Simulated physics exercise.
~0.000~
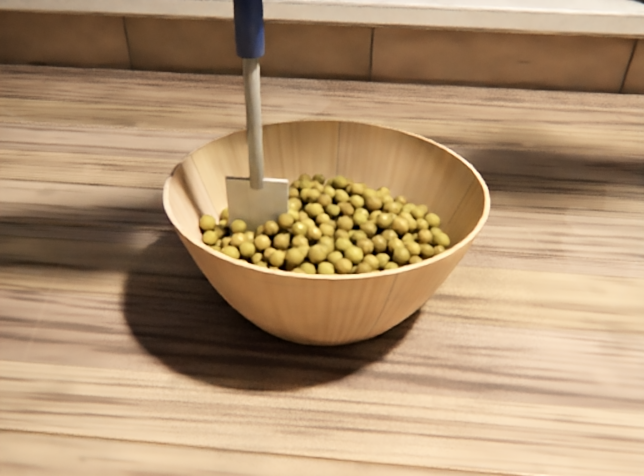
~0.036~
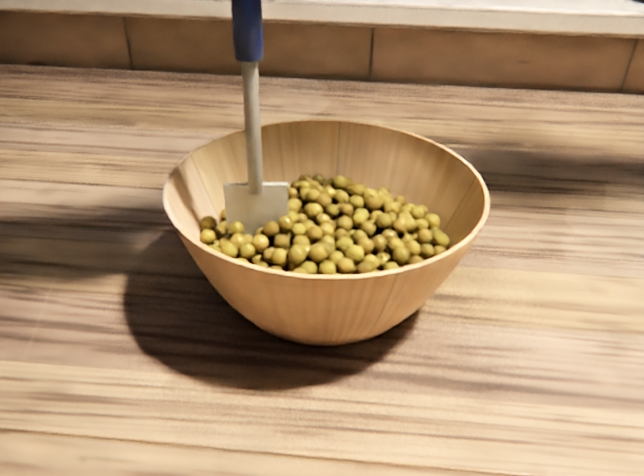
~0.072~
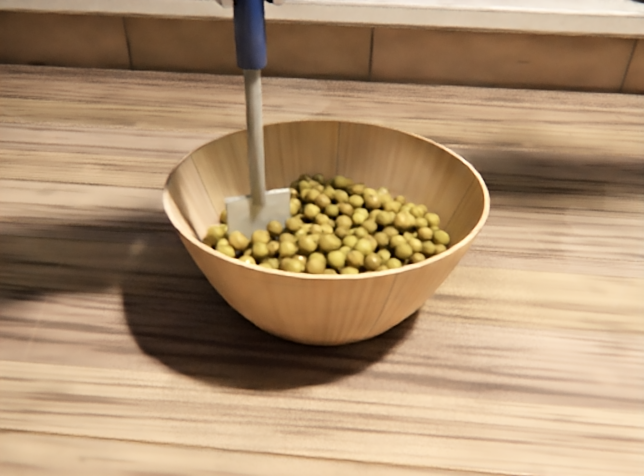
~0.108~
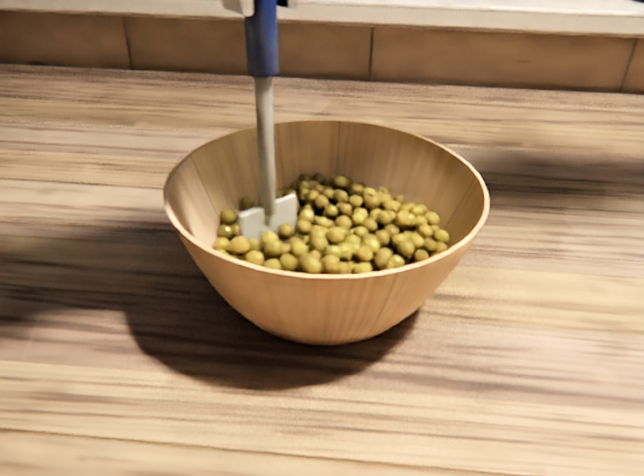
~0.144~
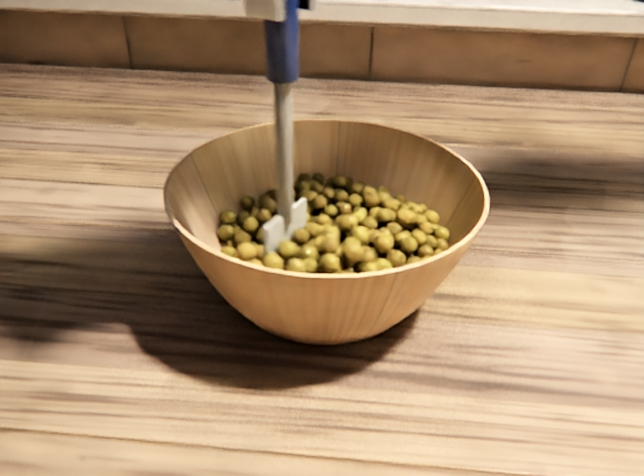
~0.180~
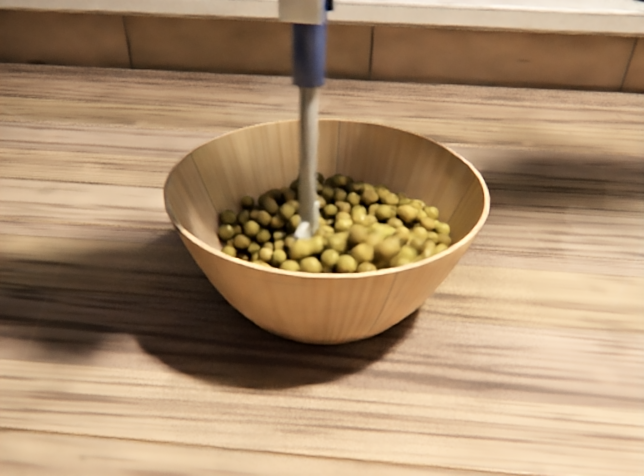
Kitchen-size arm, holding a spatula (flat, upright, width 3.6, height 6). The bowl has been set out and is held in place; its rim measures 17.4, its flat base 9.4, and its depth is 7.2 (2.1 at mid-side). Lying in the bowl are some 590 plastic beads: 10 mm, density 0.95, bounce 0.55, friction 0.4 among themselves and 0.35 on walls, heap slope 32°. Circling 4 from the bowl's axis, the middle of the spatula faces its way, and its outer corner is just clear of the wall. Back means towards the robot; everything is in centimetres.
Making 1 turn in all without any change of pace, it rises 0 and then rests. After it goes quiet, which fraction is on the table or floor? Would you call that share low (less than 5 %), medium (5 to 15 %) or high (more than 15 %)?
I would call it low.
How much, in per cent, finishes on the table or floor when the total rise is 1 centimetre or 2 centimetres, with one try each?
Near 5 in a hundred, then 5 in a hundred.
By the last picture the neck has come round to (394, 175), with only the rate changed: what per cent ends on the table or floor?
Some 25 %.
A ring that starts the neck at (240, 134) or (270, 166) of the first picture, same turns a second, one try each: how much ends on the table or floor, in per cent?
Roughly 10 % and 0 %.
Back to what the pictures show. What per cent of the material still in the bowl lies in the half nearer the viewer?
Some 65 per cent.
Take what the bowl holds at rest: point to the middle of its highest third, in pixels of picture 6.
Roughly at pixel (262, 253).
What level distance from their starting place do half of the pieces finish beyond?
7 centimetres.
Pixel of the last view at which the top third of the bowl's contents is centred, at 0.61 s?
I'd say about (262, 179).
By 0.39 s, 188° round, highest piece 9 above the table; 589 in the bowl, 4 in flight or on the tool.
By 0.61 s, 296° round, highest piece 9 above the table; 578 in the bowl, 10 on the table or floor, 5 in flight or on the tool.
By 0.91 s, 0° round, highest piece 7 above the table; 575 in the bowl, 18 on the table or floor.
By 1.61 s, 0° round, highest piece 7 above the table; 575 in the bowl, 18 on the table or floor.
Final count, 575 in the bowl, 18 on the table or floor. That is 3 % on the table or floor.
